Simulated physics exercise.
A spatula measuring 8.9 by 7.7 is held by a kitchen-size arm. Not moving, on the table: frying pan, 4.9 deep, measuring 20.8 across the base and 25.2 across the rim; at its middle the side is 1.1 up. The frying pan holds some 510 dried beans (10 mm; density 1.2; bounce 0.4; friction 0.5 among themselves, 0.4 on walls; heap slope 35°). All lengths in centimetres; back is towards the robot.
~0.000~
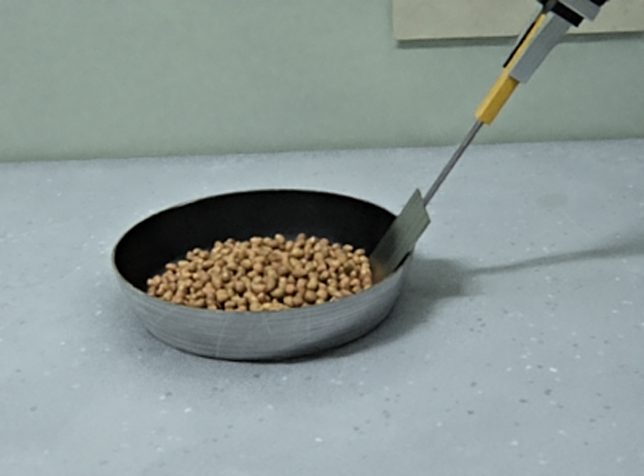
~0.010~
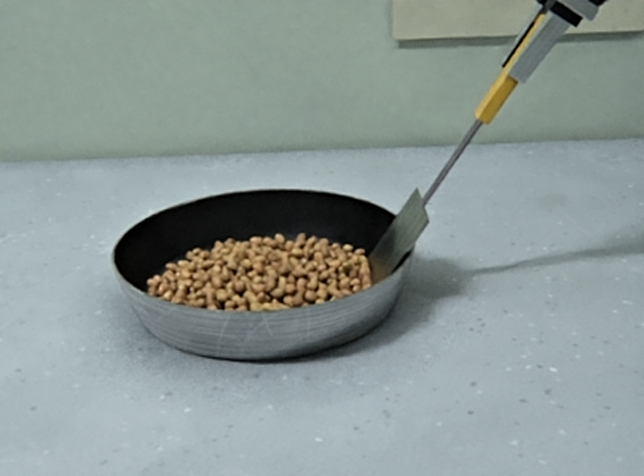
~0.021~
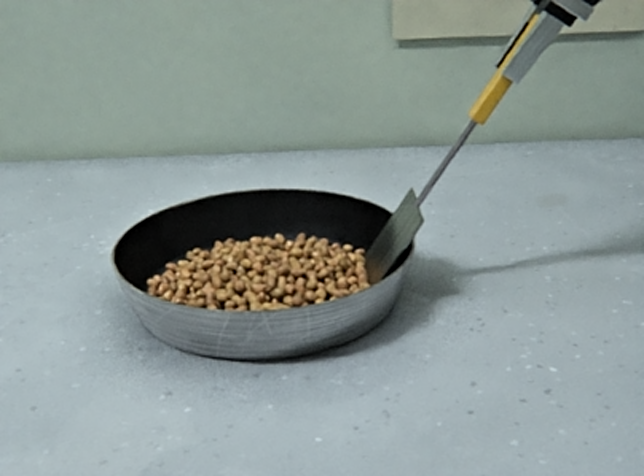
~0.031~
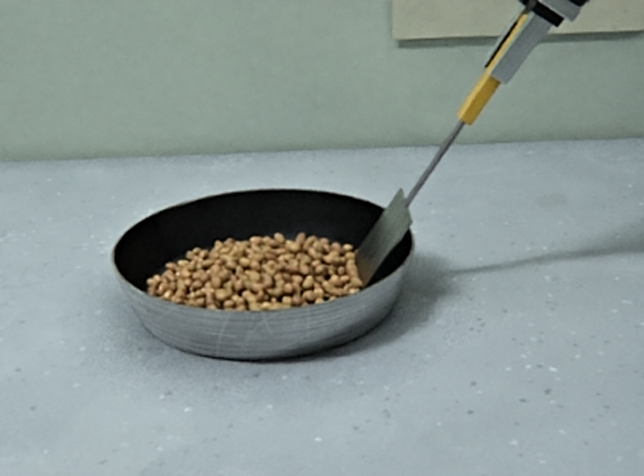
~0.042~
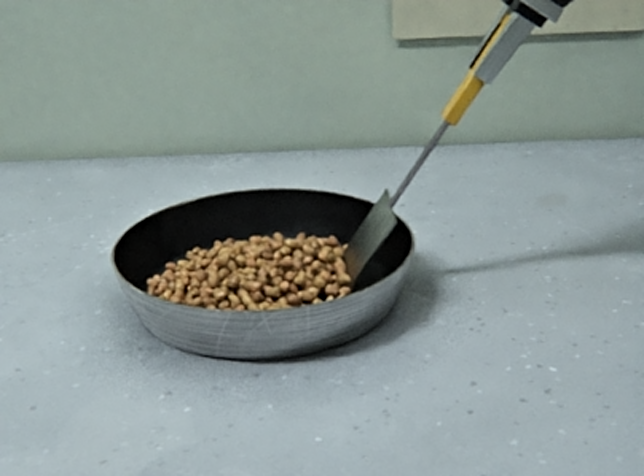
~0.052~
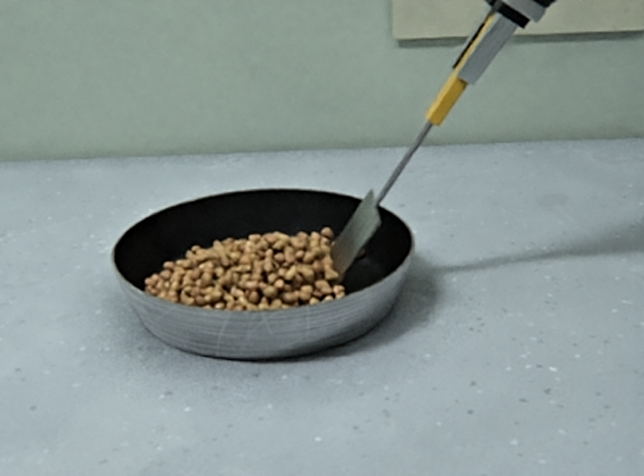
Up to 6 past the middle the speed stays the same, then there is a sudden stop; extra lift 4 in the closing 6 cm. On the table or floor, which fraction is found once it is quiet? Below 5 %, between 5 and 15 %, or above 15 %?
Between 5 and 15 %.
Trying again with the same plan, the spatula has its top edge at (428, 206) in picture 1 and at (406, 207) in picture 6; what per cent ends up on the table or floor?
Around 0 per cent finishes there.
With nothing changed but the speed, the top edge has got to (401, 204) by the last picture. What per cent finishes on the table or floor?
That share would be about 0 percent.
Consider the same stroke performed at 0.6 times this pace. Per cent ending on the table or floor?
Roughly 0 percent ends on the table or floor.
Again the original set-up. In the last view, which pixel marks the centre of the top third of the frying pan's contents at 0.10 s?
The middle lies somewhere about (233, 265).
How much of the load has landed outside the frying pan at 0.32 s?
Estimate: About 8 percent.
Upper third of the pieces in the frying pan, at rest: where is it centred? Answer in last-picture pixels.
It is centred near (172, 275).
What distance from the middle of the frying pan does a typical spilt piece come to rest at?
42 cm.
After 0.08 s, sloping 57°, highest piece 6 above the table; 513 in the frying pan.
After 0.10 s, sloping 57°, highest piece 7 above the table; 513 in the frying pan.
After 0.32 s, sloping 57°, highest piece 9 above the table; 460 in the frying pan, 45 on the table or floor, 8 on the blade or in flight.
After 1.37 s, sloping 57°, highest piece 4 above the table; 460 in the frying pan, 53 on the table or floor.
At rest, 460 in the frying pan, 53 on the table or floor. That is 10 % on the table or floor.
